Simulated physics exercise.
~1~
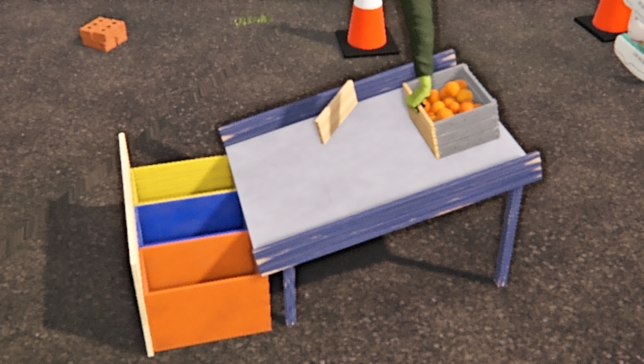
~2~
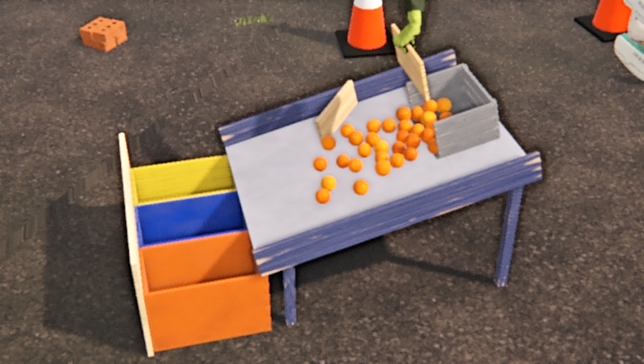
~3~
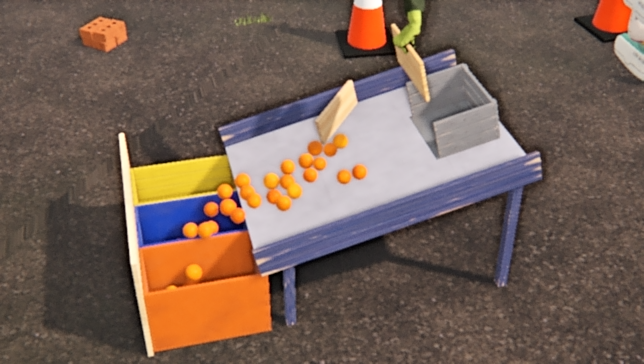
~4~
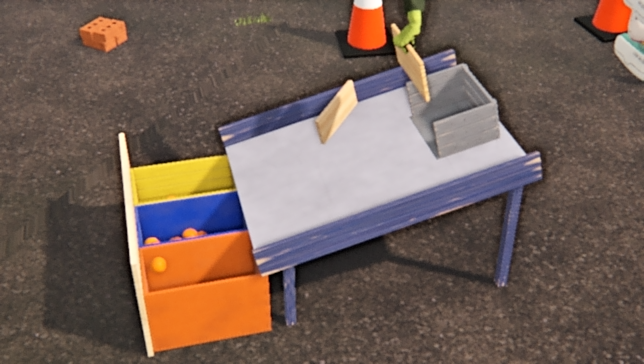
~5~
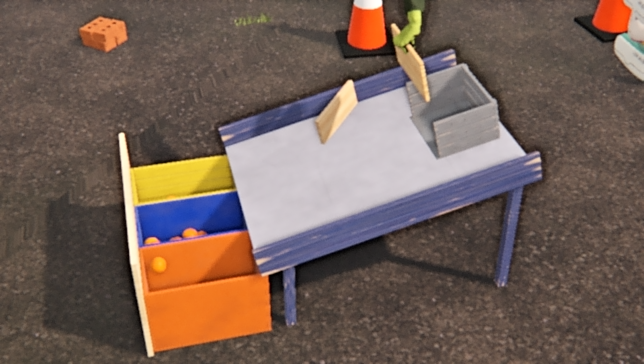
On a dark paved yard, a green-gloved hand lifted a wooden gate and oranges spilled from a grey pen, rolling left down a tilted table past an angled board before dropping into the bins, leaving several visible in the blue one.
